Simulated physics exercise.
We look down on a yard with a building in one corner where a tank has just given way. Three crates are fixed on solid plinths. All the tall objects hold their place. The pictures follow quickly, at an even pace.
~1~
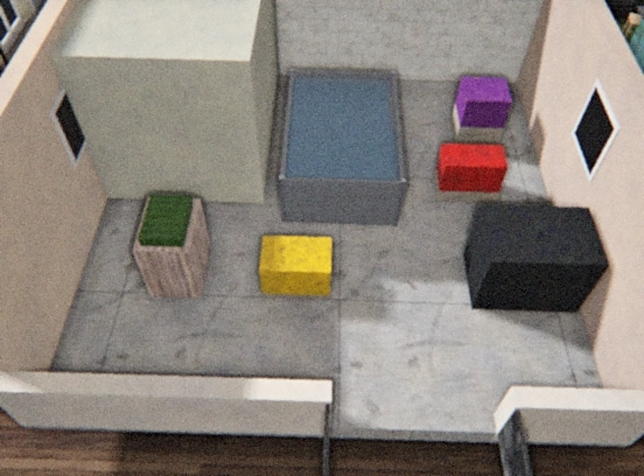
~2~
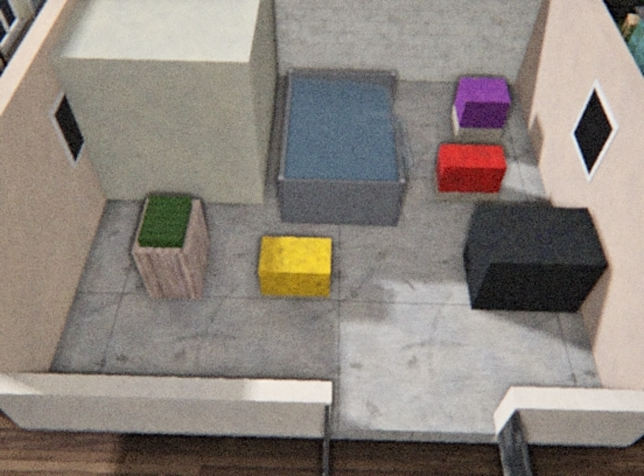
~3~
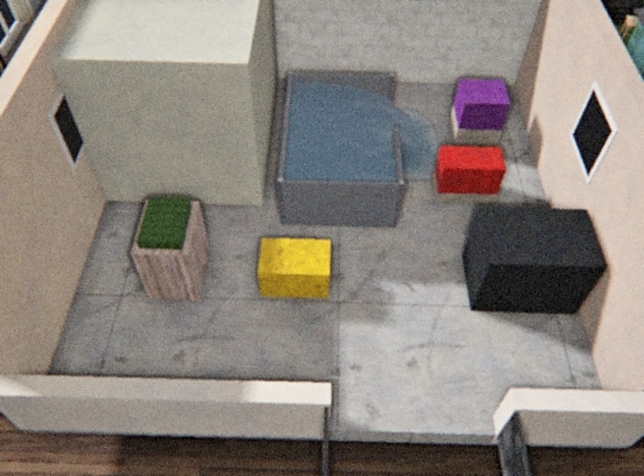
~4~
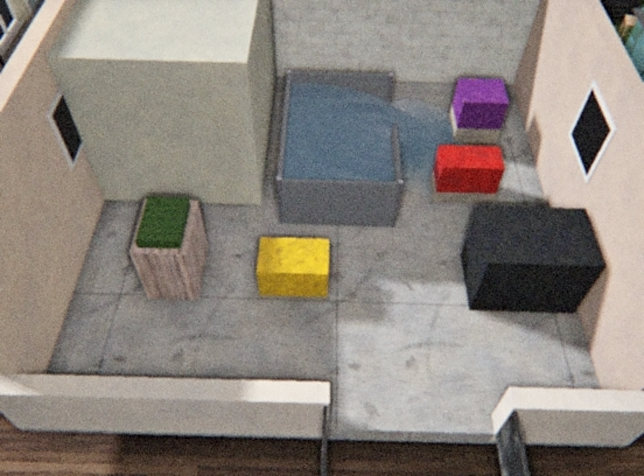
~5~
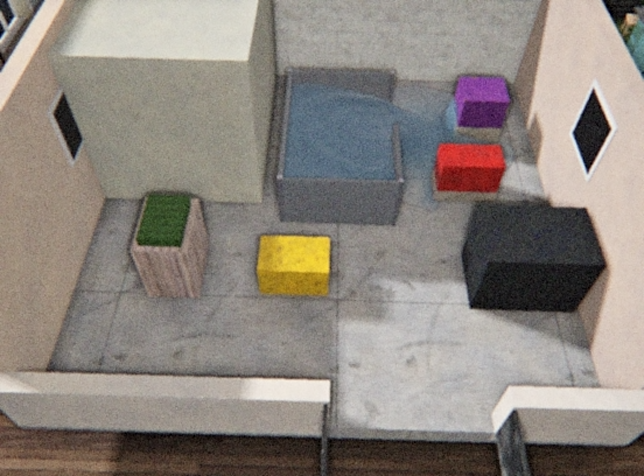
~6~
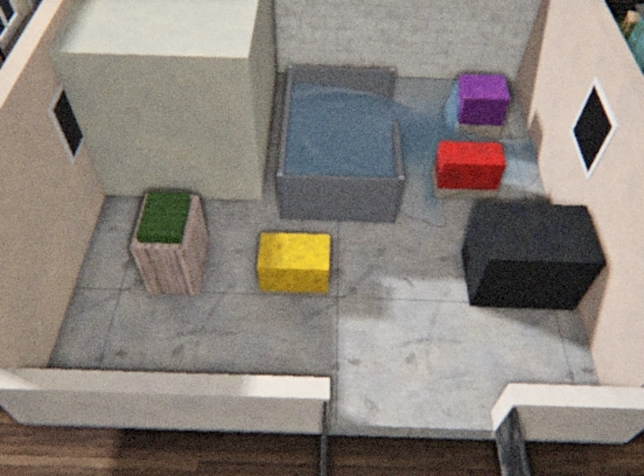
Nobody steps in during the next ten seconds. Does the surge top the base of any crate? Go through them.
One by one: The purple crate is soaked; the yellow crate is soaked; the red crate is soaked.
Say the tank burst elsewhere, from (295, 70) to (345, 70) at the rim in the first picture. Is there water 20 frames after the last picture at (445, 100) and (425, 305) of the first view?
As listed: Awash, not flooded.
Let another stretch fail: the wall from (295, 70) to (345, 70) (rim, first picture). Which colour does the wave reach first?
That is the one in purple.
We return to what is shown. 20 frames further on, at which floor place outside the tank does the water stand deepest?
At about (552, 249).
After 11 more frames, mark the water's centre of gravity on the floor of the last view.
Around (403, 145).
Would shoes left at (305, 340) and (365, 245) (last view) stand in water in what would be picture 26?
One after the other: Not flooded, awash.
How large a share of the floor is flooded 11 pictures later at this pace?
Some 30 per cent.
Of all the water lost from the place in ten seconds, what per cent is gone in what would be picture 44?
Some 15 per cent.
A moment on, water covers 25 % of the floor; the purple crate water round its plinth, the yellow crate not reached, the red crate water round its plinth.
Next, water covers 30 % of the floor; the purple crate water round its plinth, the yellow crate not reached, the red crate water round its plinth.
Then, water covers 50 % of the floor; the purple crate water round its plinth, the yellow crate water round its plinth, the red crate water round its plinth.
Later, water covers 80 % of the floor; the purple crate water round its plinth, the yellow crate water round its plinth, the red crate water round its plinth.
In the end, water covers 100 % of the floor; the purple crate was topped, the yellow crate was topped, the red crate was topped.
